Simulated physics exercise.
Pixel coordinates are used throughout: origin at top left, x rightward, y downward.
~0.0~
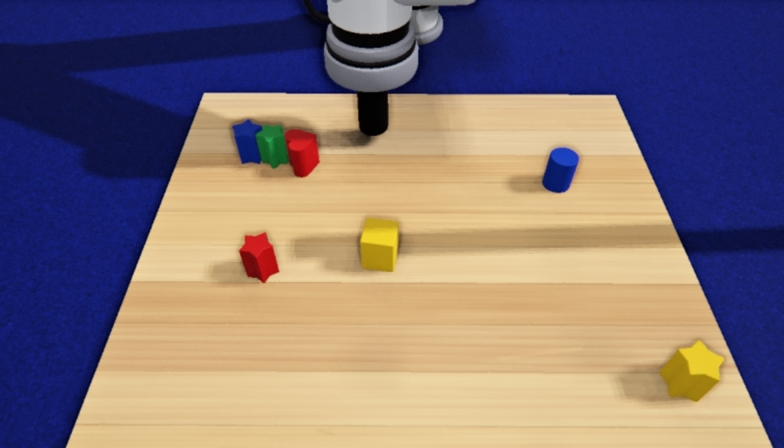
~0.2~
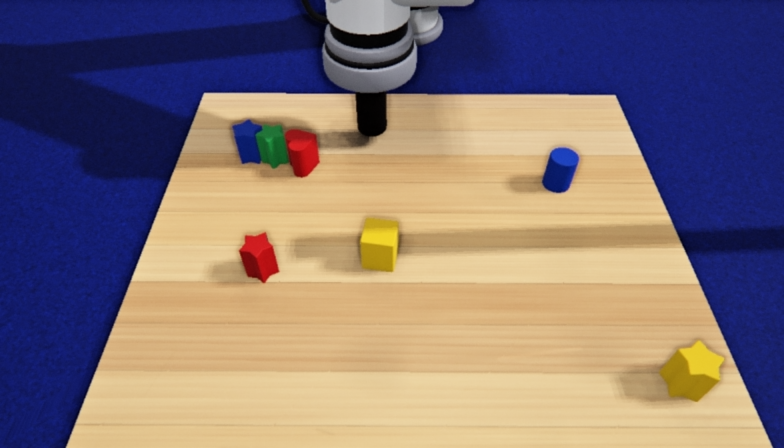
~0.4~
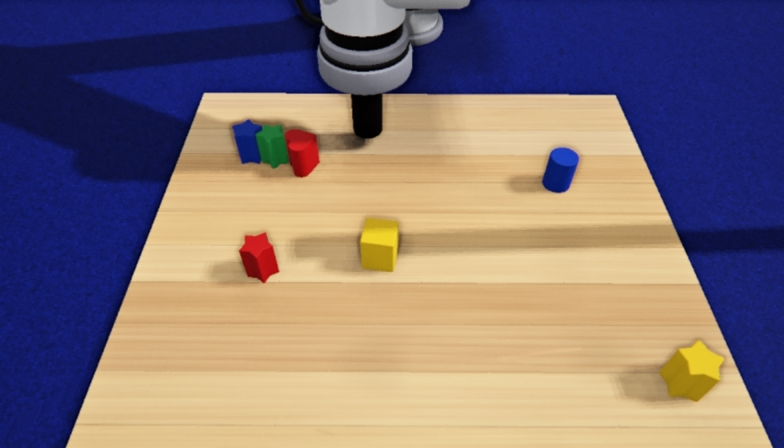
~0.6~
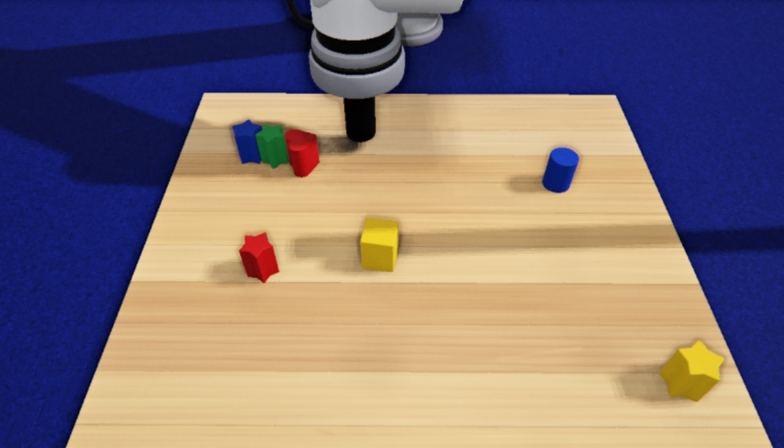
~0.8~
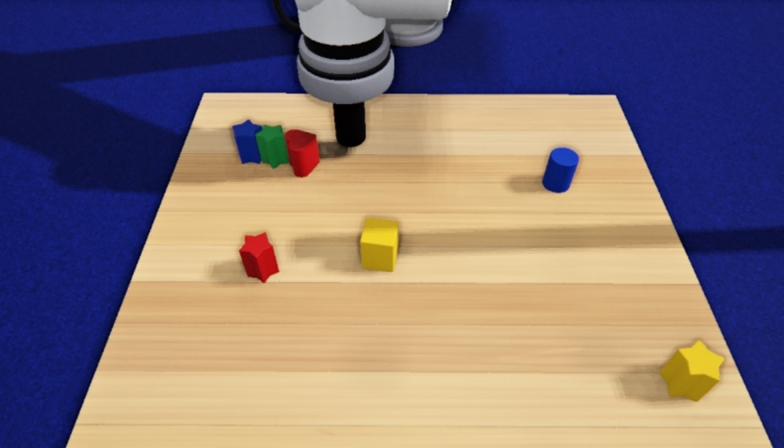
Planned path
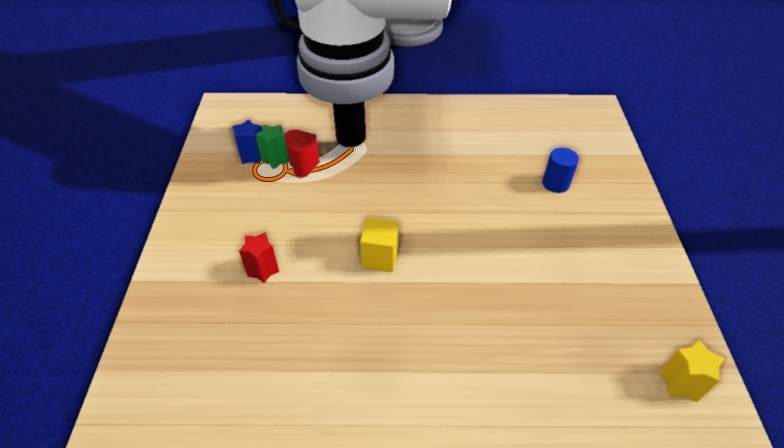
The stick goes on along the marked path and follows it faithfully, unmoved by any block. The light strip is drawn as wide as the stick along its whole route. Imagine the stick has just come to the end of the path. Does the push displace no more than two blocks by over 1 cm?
No
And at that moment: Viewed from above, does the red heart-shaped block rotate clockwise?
Short answer: No.
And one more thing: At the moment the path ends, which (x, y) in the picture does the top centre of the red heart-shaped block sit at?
My prediction: (243, 158).
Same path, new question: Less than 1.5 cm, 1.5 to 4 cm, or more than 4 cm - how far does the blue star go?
It ends 1.5 to 4 cm away.
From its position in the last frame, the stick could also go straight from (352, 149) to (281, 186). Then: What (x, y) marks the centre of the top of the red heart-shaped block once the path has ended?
Close to (246, 154).
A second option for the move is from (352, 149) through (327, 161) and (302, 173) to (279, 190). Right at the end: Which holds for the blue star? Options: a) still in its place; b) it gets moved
I choose b.
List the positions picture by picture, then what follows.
Stick tip at (374, 128); block tops, blue star at (246, 128); green star at (270, 132); red heart-shaped block at (299, 139), in the first picture.
Stick at (372, 129); blocks unchanged, in the second picture.
Stick at (368, 131); blocks unchanged, in the third picture.
Stick at (361, 134); blocks unchanged, in the fourth picture.
Stick at (351, 139); blue star at (246, 128); green star at (270, 132); red heart-shaped block at (299, 139), in the fifth picture.
Path on the board, from (352, 149) through (330, 164) and (301, 172) to (270, 169).
What follows on the original path. One third of the way, stick at (329, 154); green star at (267, 132); red heart-shaped block at (293, 140).
Two thirds of the way, stick at (298, 161); blue star at (237, 126), turned 30° clockwise; green star at (248, 140), turned 70° clockwise; red heart-shaped block at (264, 153), turned 25° anticlockwise.
At the end, stick at (268, 158); blue star at (234, 123), turned 40° clockwise; green star at (238, 139), turned 95° clockwise; red heart-shaped block at (243, 158), turned 65° anticlockwise.
